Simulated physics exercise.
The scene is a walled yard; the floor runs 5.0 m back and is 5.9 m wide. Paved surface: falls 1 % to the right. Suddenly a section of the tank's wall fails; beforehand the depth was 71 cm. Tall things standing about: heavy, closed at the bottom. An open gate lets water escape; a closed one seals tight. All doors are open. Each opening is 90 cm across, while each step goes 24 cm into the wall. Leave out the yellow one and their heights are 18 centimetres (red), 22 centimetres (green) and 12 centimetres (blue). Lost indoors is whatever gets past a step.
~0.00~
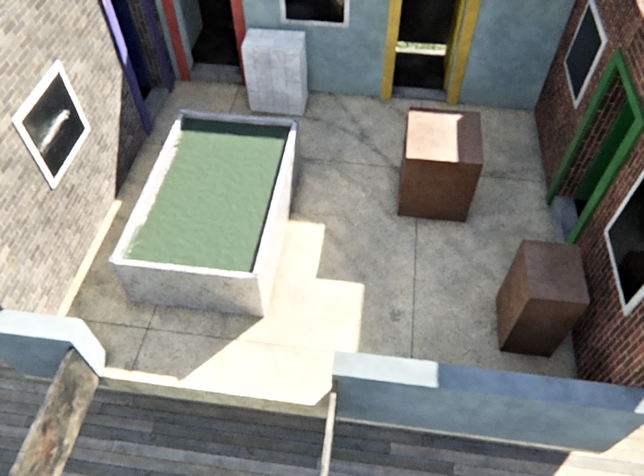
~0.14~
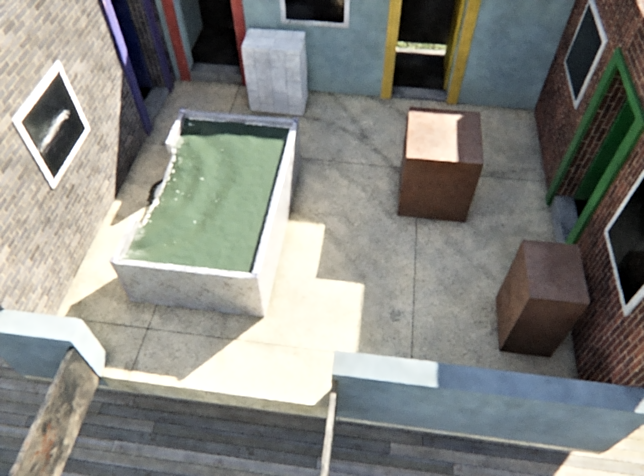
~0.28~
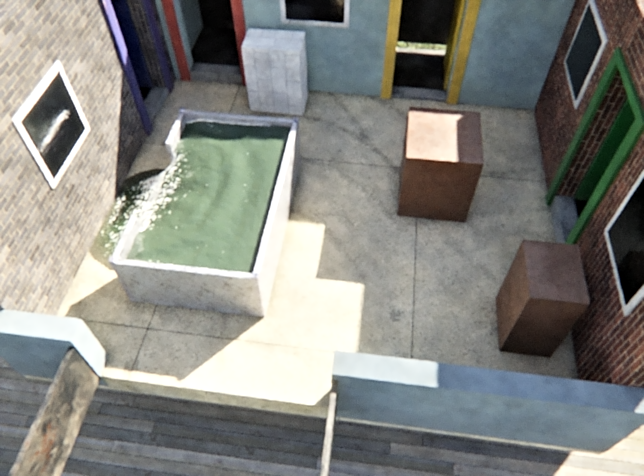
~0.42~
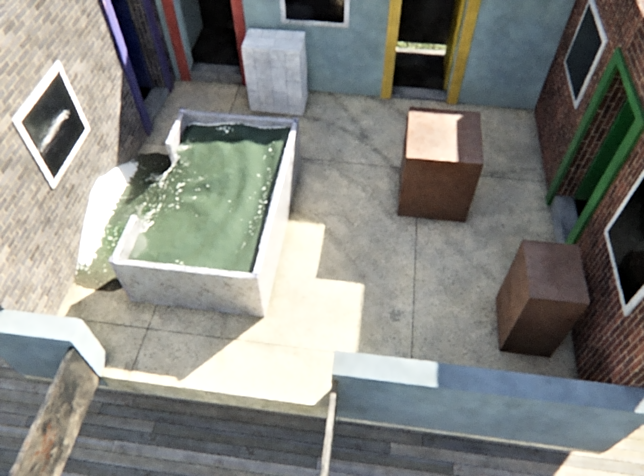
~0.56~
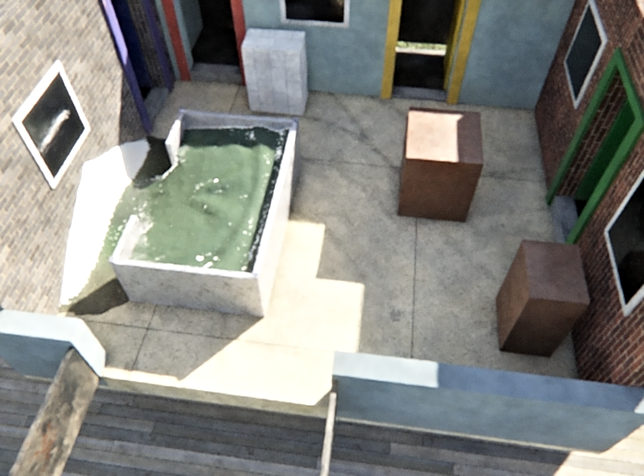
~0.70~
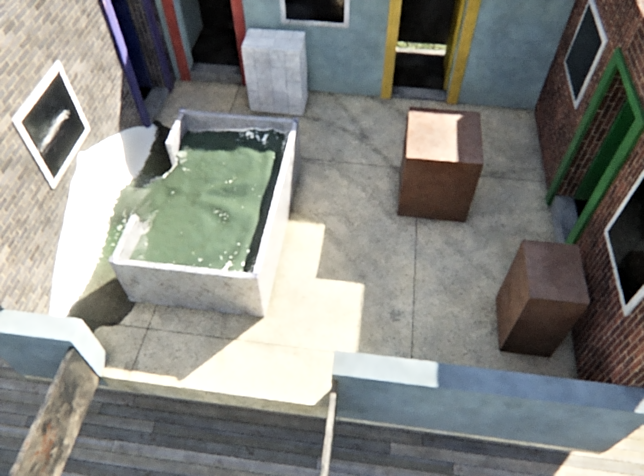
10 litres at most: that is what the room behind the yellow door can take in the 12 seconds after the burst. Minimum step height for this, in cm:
6 cm, roughly.
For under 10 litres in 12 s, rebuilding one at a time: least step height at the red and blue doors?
Roughly 30 cm for the red door and roughly 15 cm for the blue door.
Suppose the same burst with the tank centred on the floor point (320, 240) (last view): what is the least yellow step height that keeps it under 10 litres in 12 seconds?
With that change, some 5.5 centimetres.
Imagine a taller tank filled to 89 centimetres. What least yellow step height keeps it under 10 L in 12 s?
In that case, roughly 7.5 cm.
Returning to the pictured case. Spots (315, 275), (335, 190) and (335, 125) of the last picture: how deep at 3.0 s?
Roughly 0, 0 and 2 centimetres.
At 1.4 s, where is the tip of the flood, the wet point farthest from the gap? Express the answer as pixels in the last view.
In the last picture, around (175, 83).
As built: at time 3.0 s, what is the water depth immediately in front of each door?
Lab note, depth in cm: Red 26; green 0; yellow 2; blue 8.
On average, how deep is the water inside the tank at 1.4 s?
Around 43 cm deep on average.
After 1.4 s water covers 25 % of the floor, deepest (52 cm) near (122, 214); it has not reached the yellow door.
After 3.0 s water covers 55 % of the floor, deepest (30 cm) near (49, 332); 2 cm at the yellow door, 0 litres in over its 5 cm step.
After 12.0 s water covers 95 % of the floor, deepest (11 cm) near (527, 114); 7 cm at the yellow door, 23 litres in over its 5 cm step.
At the yellow door as built, the water arrived by 2.5 s and peaked near 9 cm at 8.6 s.
With a step of 5 cm, 23 litres would have come in within the 12 s; with 8 cm, 1 litre. So under 10 litres takes about 6 cm.
